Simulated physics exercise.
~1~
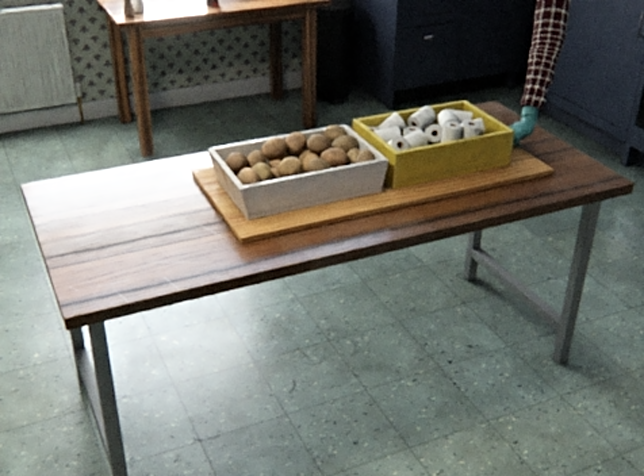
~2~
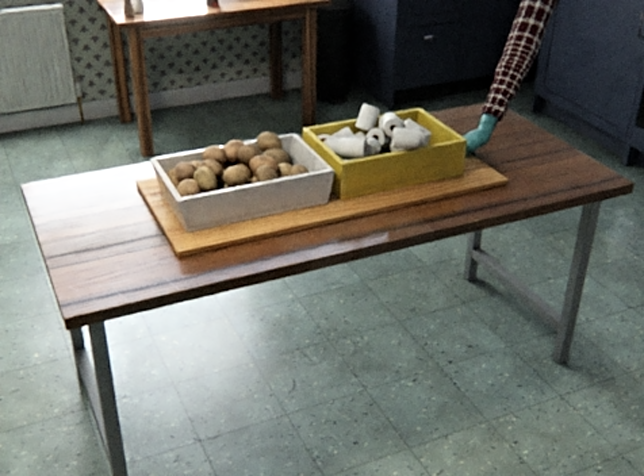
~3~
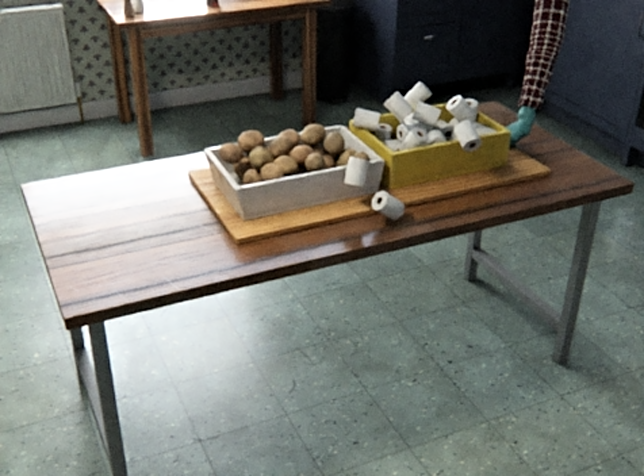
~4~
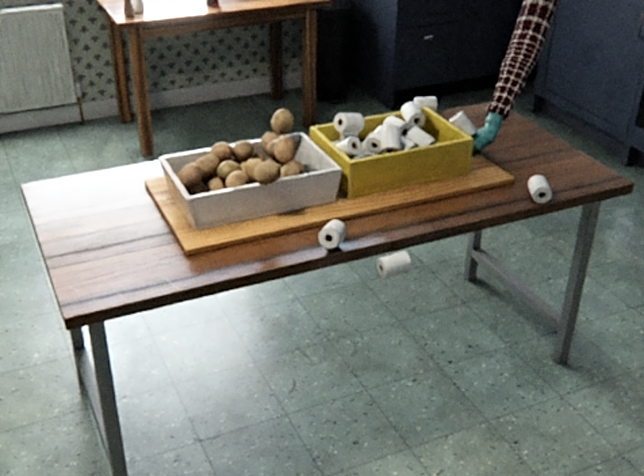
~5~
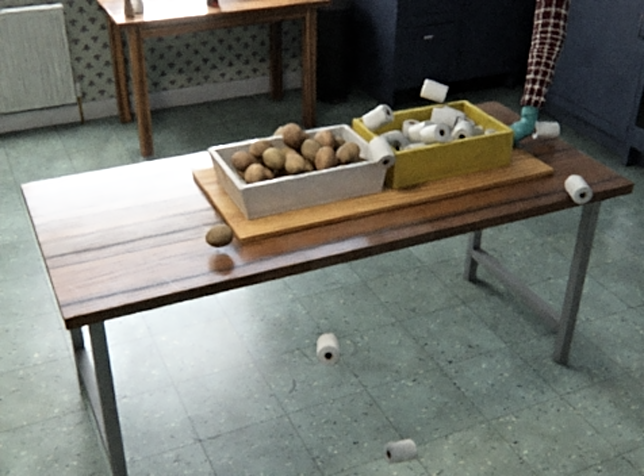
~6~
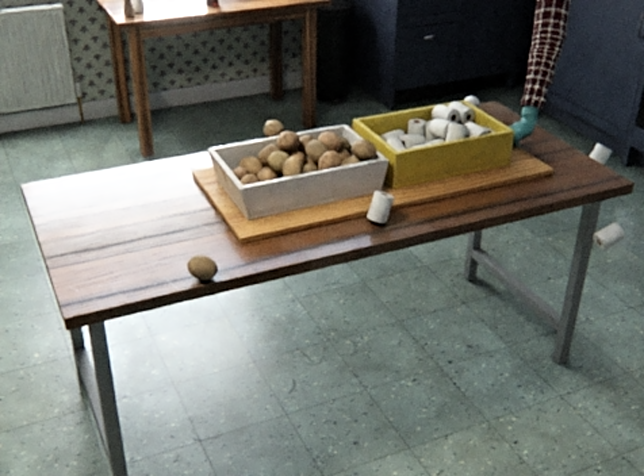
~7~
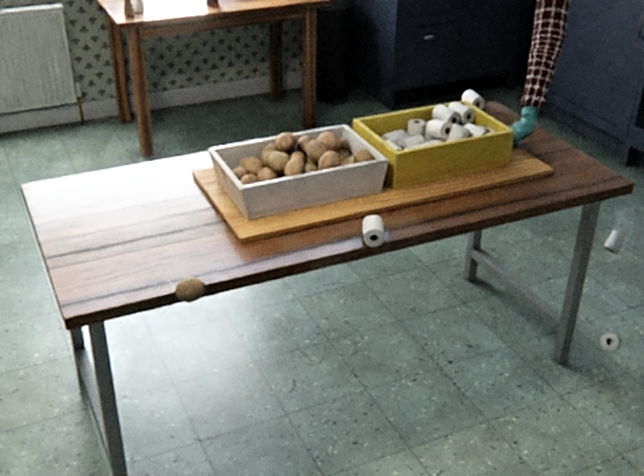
A gloved hand slides a board back and forth, spilling paper rolls and some potatoes.
